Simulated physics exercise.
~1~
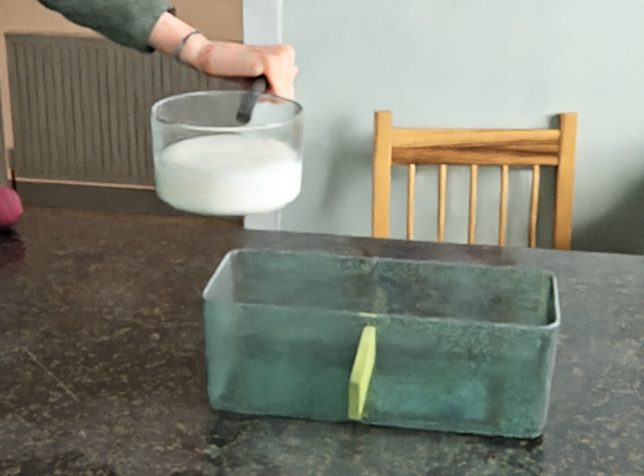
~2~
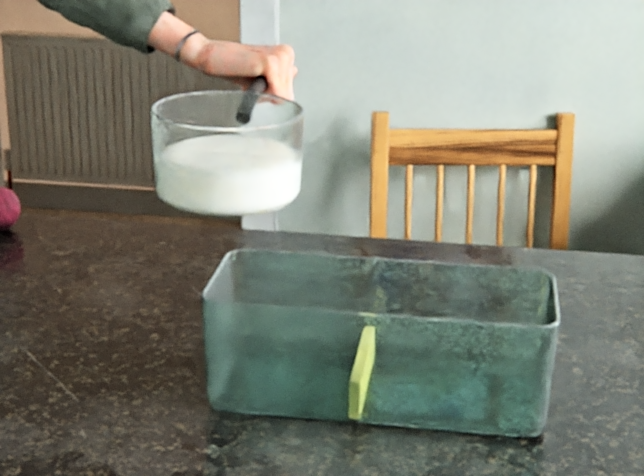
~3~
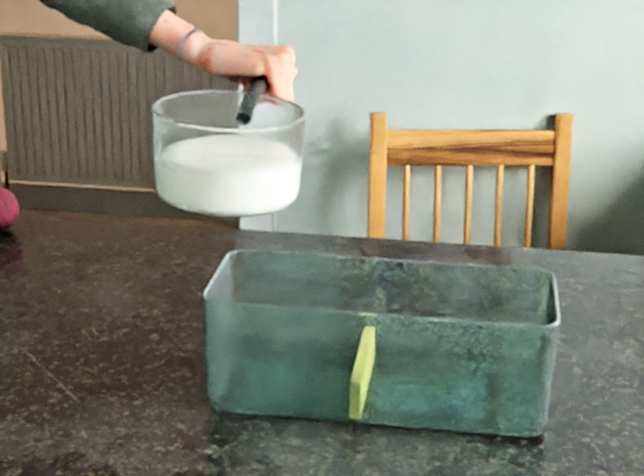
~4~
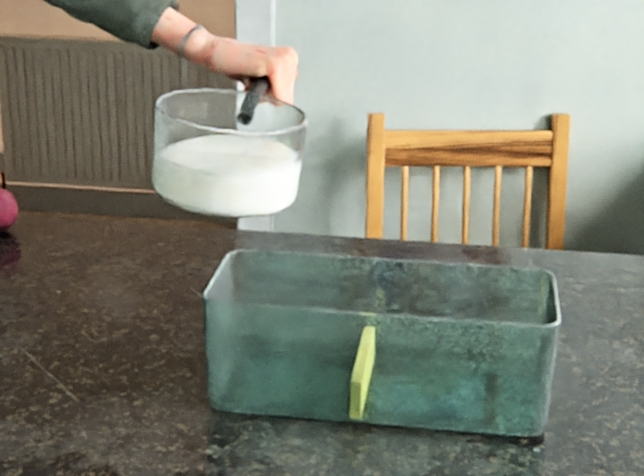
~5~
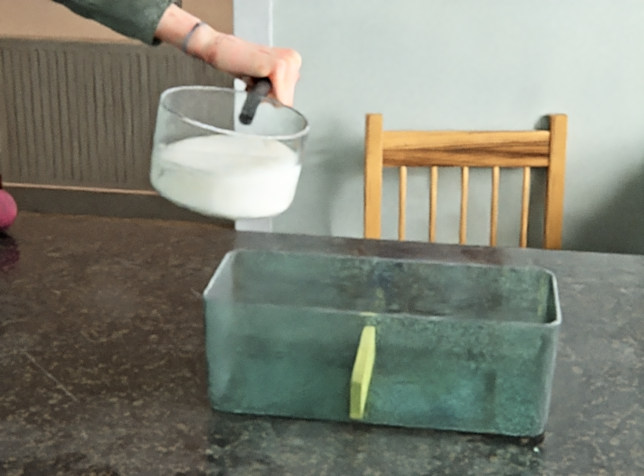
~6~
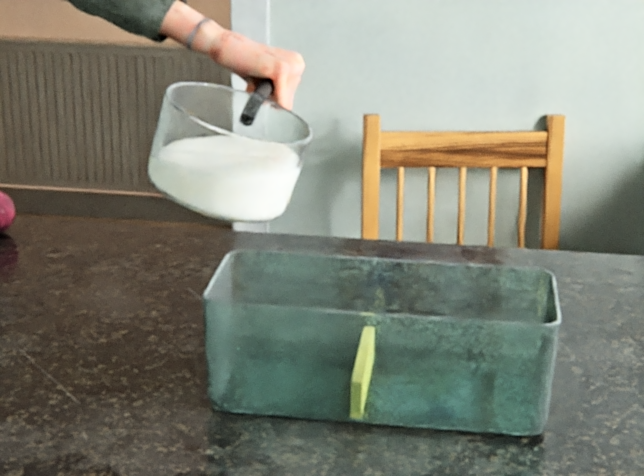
The clip shows a hand holding a clear glass saucepan of white milk above a dark speckled tabletop, near a long greenish basin and a wooden chair, and gradually tilting the pan toward the right.
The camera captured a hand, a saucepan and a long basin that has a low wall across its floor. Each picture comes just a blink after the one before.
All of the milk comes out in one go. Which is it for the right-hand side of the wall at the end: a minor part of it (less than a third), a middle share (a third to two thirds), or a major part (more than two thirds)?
Once it settles, the part right of the wall is below a third, I'd say.
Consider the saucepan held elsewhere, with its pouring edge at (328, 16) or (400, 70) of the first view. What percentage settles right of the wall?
One after the other: 70 %, 90 %.
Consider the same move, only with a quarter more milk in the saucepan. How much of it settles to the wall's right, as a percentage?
About 40 %.
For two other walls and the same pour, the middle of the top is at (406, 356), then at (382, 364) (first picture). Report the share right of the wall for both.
I'd expect near 5 percent the first time and near 10 percent the next.
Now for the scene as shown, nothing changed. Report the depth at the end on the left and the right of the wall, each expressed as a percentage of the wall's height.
On the left roughly 60, on the right roughly 10.
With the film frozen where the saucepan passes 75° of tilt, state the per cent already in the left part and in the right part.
On the left near 10 in a hundred, on the right near 0 in a hundred.
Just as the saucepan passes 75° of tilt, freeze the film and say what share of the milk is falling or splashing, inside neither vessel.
Something close to 25 percent of it.
A moment on, the saucepan is tipped on its side and 66 per cent is still to pour, 8 is left of the wall and 0 right of it.
Next, the saucepan is tipped right over and 8 per cent is still to pour, 61 is left of the wall and 22 right of it.
Then the saucepan is tipped right over and 0 per cent is still to pour, 76 is left of the wall and 24 right of it.
Later the saucepan is tipped right over and 0 per cent is still to pour, 75 is left of the wall and 24 right of it.
At rest 75 per cent lies left of the wall, 24 right of it and 1 outside.
